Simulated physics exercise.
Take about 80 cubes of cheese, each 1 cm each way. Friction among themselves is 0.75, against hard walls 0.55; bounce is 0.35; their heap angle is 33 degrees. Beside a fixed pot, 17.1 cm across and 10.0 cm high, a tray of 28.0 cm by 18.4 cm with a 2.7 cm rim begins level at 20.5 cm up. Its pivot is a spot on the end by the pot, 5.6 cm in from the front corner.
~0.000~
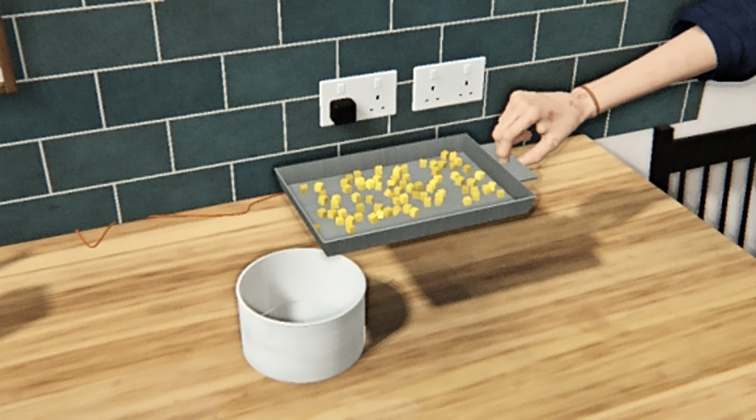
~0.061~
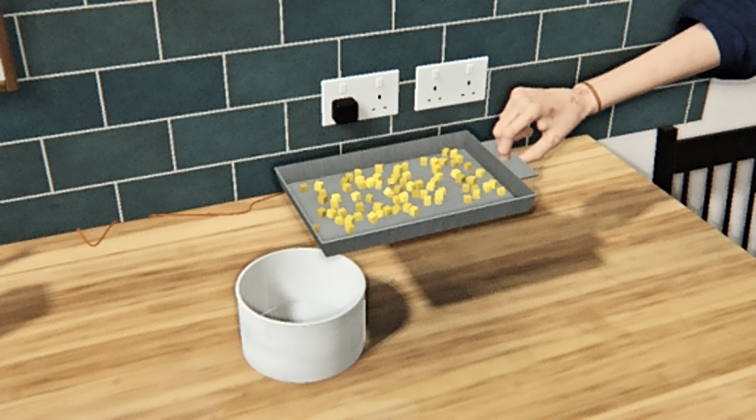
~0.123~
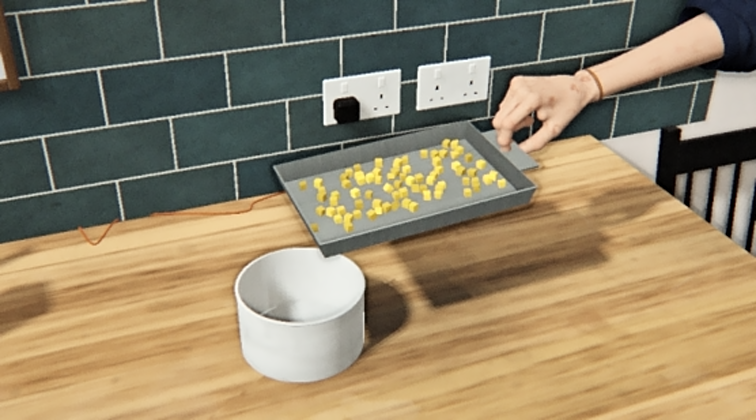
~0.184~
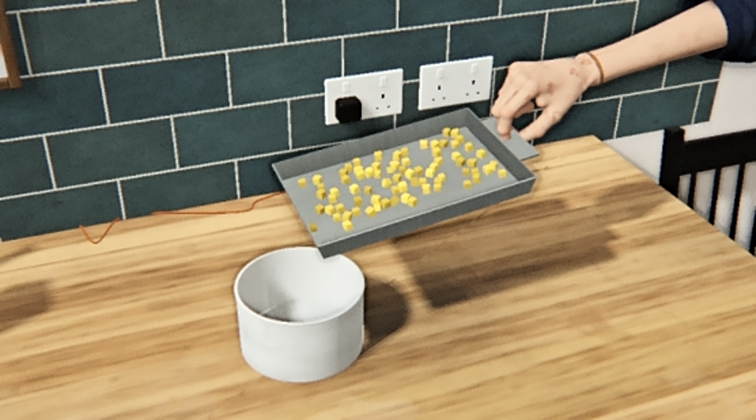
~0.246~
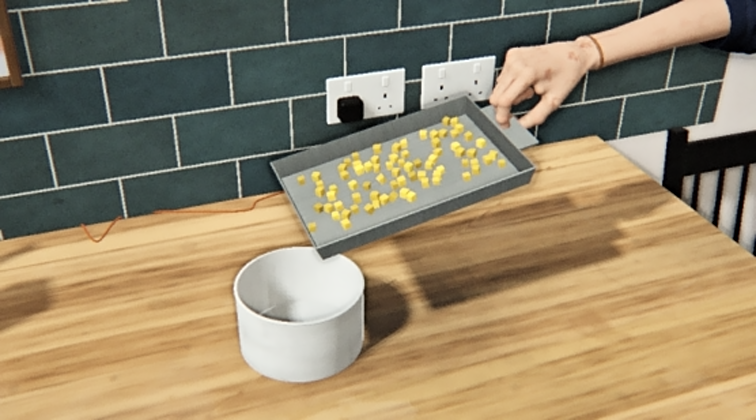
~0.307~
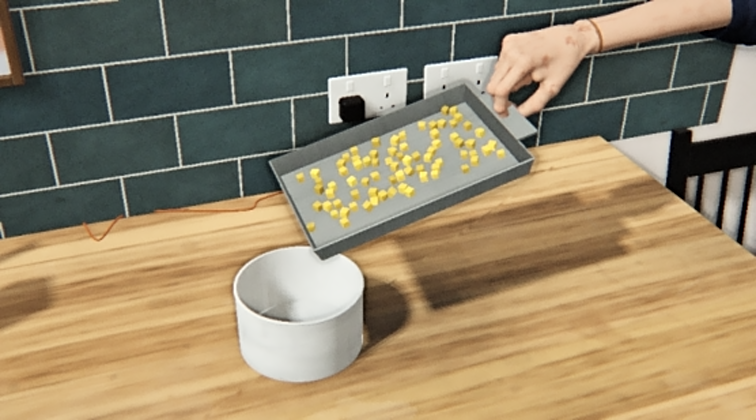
At the start, a hand holds a grey tray scattered with small yellow cubes level above a wooden table, beside a white pot. The hand then raises the right end, slowly at first and then more steeply, so the tray slants down toward the pot while the cubes stay spread across it.
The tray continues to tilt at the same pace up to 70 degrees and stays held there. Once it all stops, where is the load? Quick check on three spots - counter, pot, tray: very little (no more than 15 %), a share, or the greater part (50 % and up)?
Counter - a share; pot - very little; tray - the greater part.
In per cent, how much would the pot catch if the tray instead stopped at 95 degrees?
The pot would get around 20 per cent.
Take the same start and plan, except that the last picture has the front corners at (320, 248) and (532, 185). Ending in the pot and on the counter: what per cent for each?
Pot 0, counter 15.
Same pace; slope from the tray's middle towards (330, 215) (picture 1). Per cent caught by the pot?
Roughly 15 percent of them.
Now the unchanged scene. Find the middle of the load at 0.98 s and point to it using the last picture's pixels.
Approximately (309, 231) in the last picture.
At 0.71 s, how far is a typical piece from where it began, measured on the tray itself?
Roughly 4 cm.
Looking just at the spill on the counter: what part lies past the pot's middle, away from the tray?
About 100 per cent.
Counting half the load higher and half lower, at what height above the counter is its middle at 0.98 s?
Median height: Approx. 22 cm.
Then, at 0.71 s, tilt 42 degrees; the tray holds 100 %, the pot 0 %.
Then, at 0.98 s, tilt 59 degrees; the tray holds 95 %, the pot 0 %.
After 1.35 s, tilt 70 degrees; the tray holds 60 %, the pot 5 %.
At rest (2.5 s), counter 35 %, pot 5 %, tray 55 %.
